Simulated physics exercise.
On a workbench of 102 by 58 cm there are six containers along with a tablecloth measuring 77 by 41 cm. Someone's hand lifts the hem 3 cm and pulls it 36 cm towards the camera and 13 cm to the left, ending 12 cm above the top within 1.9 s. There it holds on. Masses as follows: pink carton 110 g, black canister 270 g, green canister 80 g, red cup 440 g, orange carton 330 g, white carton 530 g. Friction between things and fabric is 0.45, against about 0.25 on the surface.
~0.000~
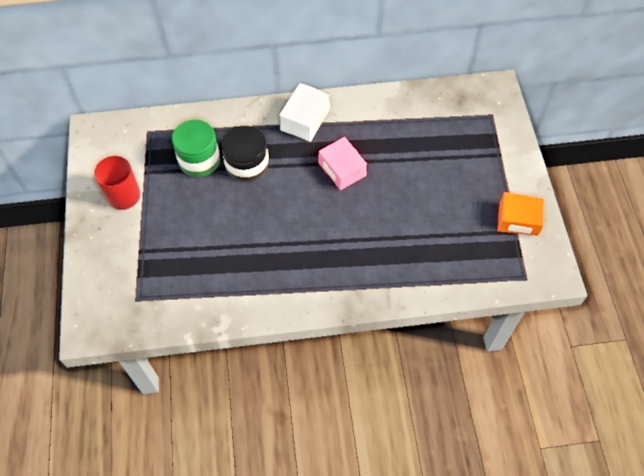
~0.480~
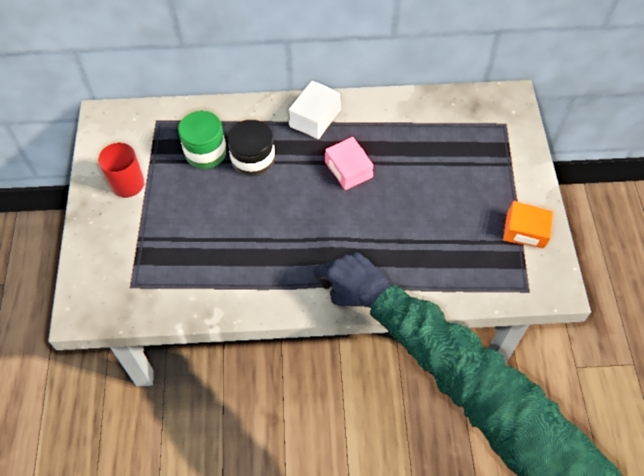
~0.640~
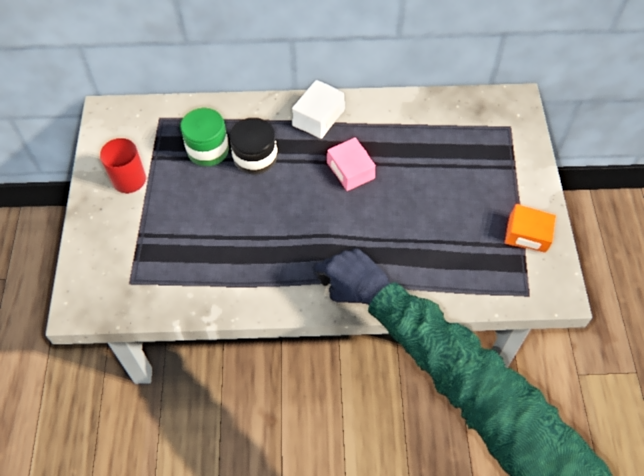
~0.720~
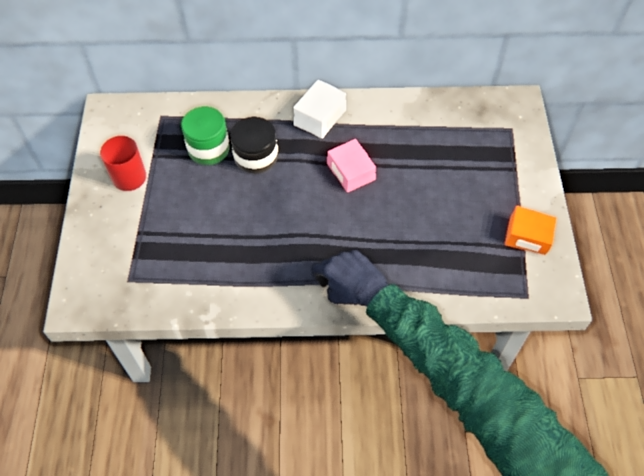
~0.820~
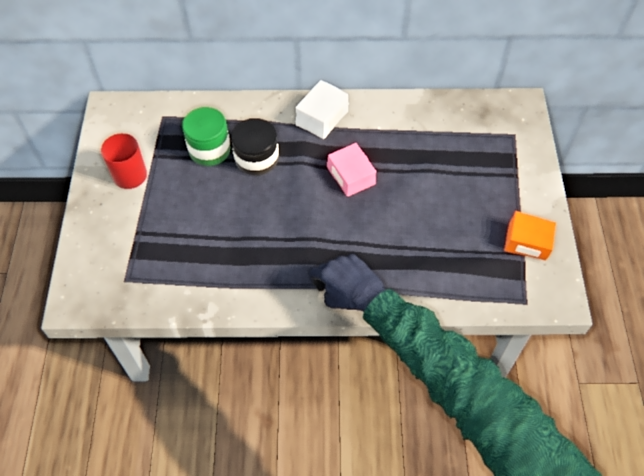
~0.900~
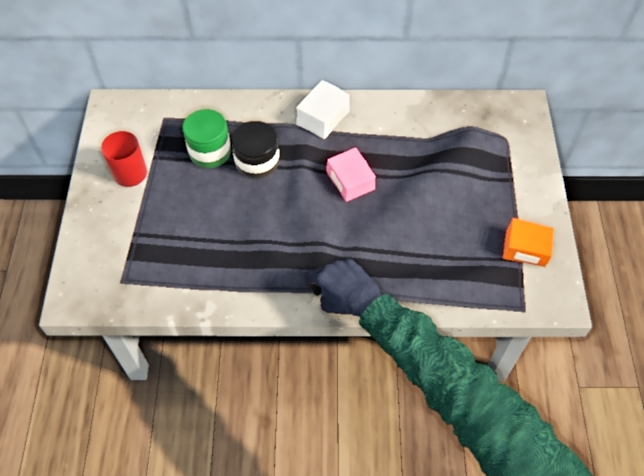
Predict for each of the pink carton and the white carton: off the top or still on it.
Prediction: Pink carton - off the top; white carton - still on it.
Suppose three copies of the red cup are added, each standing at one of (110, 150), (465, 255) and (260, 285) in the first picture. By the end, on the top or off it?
Going through the three spots as listed: Holds its spot, ends up off the top and ends up off the top.
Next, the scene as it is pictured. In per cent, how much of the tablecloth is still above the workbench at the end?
Some 0 in a hundred.
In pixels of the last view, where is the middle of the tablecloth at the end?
I'd say it sits around (227, 399) in the last picture.
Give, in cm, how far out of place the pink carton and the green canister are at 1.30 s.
For the pink carton it's around 10 cm, and for the green canister around 8 cm.
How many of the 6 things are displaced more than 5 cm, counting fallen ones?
My count is 4.
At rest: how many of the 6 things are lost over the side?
That works out to 4 of them.
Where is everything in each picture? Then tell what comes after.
In the first picture, pink carton (343, 157); white carton (305, 104); tablecloth corners (135, 302) (147, 131) (493, 115) (527, 281).
In the second picture, tablecloth corners (130, 289) (156, 121); grip (329, 287).
In the third picture, tablecloth corners (129, 285) (159, 118); grip (328, 284).
In the fourth picture, tablecloth corners (127, 283) (160, 116); grip (326, 285).
In the fifth picture, pink carton (352, 163); green canister (204, 123); black canister (254, 135); tablecloth corners (124, 282) (162, 116); grip (323, 289).
In the sixth picture, pink carton (351, 168); white carton (323, 101); tablecloth corners (120, 284) (164, 118) (506, 139) (526, 312); grip (320, 294).
At 1.3 s, 95 % of the tablecloth is still over the top; pink carton 12 cm off its start, black canister 10 cm off its start, green canister 8 cm off its start.
At 1.7 s, 70 % of the tablecloth is still over the top; pink carton 27 cm off its start, black canister 22 cm off its start, green canister 19 cm off its start.
At 2.1 s, 35 % of the tablecloth is still over the top; pink carton 38 cm off its start at (321, 324), black canister 33 cm off its start at (247, 277), green canister 29 cm off its start at (200, 243).
At 2.5 s, 20 % of the tablecloth is still over the top; pink carton over the edge, black canister 39 cm off its start, orange carton over the edge.
At 4.1 s, 0 % of the tablecloth is still over the top; pink carton over the edge, white carton 0 cm off its start at (323, 102), green canister over the edge, black canister over the edge.
